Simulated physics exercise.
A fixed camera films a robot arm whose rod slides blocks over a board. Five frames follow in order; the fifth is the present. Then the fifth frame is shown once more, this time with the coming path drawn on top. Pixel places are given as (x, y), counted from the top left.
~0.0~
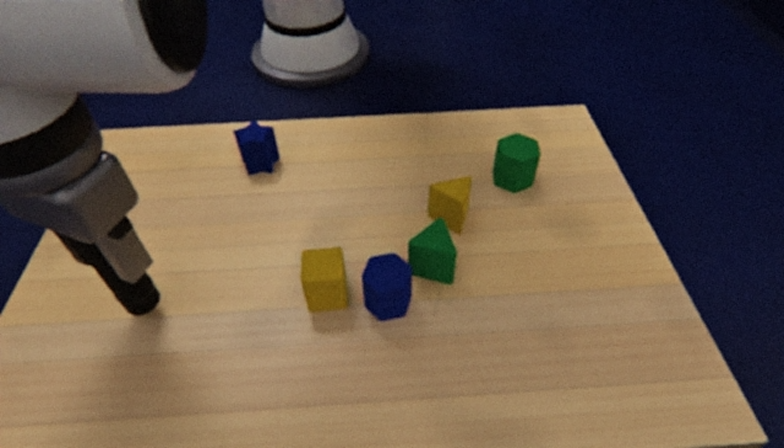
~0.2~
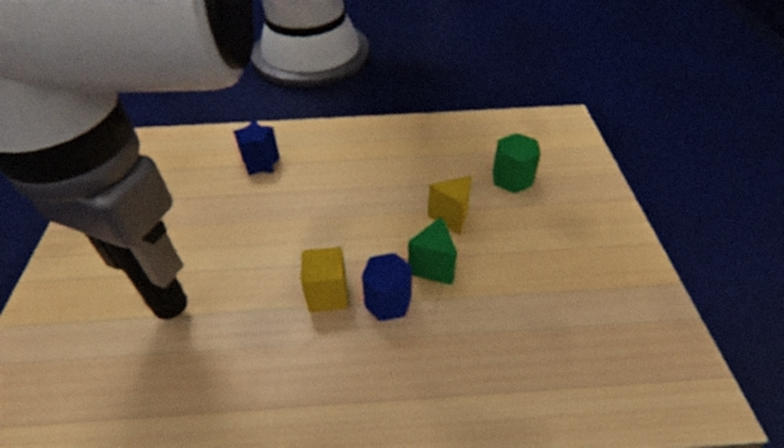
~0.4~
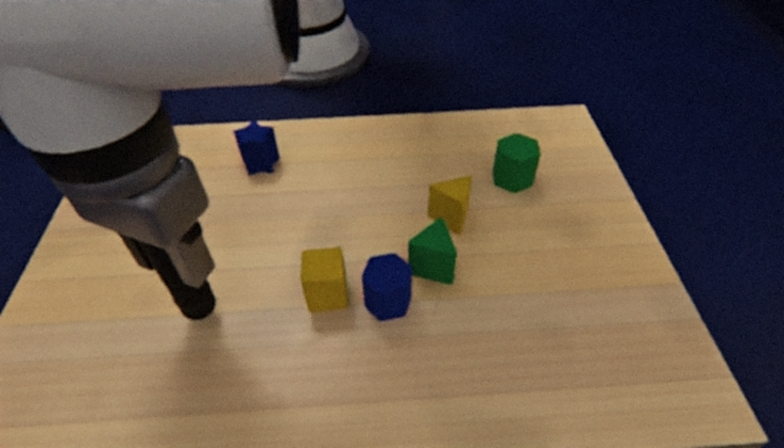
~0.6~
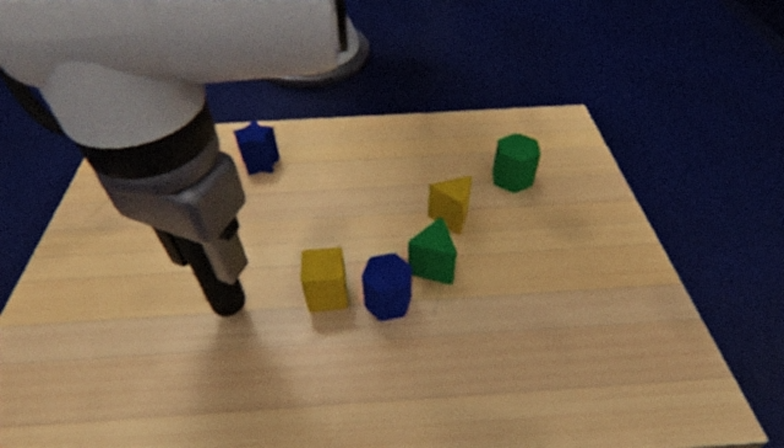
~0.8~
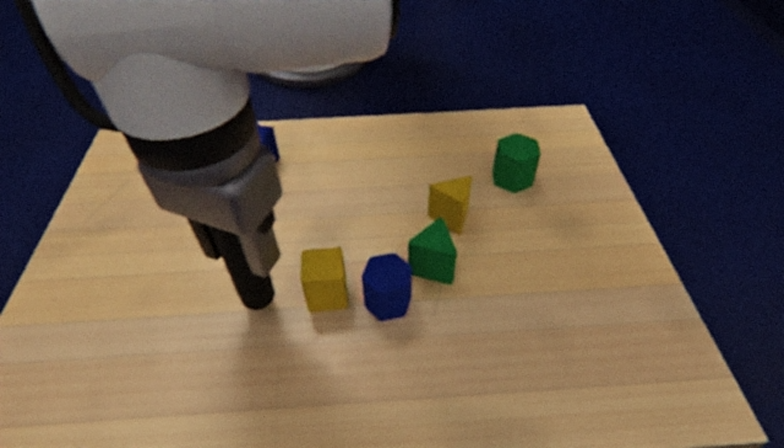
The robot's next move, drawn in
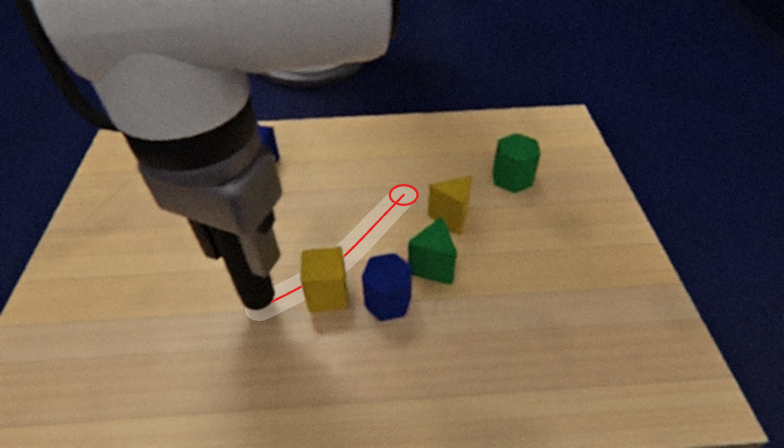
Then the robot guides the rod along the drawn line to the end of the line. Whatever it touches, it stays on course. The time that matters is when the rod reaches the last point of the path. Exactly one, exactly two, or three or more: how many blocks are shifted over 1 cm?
That push would leave one block displaced by more than about 1 cm.
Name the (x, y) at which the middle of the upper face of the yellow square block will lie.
Its top face will be centred at roughly (351, 257).
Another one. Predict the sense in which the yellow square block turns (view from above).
From above, the turn goes clockwise.
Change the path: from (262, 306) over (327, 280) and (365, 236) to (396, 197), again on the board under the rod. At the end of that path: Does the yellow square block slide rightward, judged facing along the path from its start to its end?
Yes, it checks out.
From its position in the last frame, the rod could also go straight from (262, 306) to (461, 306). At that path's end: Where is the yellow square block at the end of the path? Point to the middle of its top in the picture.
When the path ends, it will be at (376, 241).
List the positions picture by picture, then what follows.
Rod tip at (144, 303); block tops, yellow square block at (322, 264); blue six-sided block at (387, 271); yellow three-sided block at (455, 187), in the first picture.
Rod at (171, 306); blocks unchanged, in the second picture.
Rod at (200, 307); blocks unchanged, in the third picture.
Rod at (229, 303); blocks unchanged, in the fourth picture.
Rod at (259, 297); yellow square block at (322, 264); blue six-sided block at (387, 271); yellow three-sided block at (455, 187), in the fifth picture.
Path on the board, from (262, 306) through (324, 272) and (368, 232) to (404, 195).
What follows on the original path. One third of the way, rod at (322, 263); yellow square block at (347, 259), turned 40° clockwise.
Two thirds of the way, rod at (368, 222); yellow square block at (351, 257), turned 45° clockwise; blue six-sided block at (393, 274).
At the end, rod at (404, 185); yellow square block at (351, 257), turned 45° clockwise; blue six-sided block at (393, 274); yellow three-sided block in place.
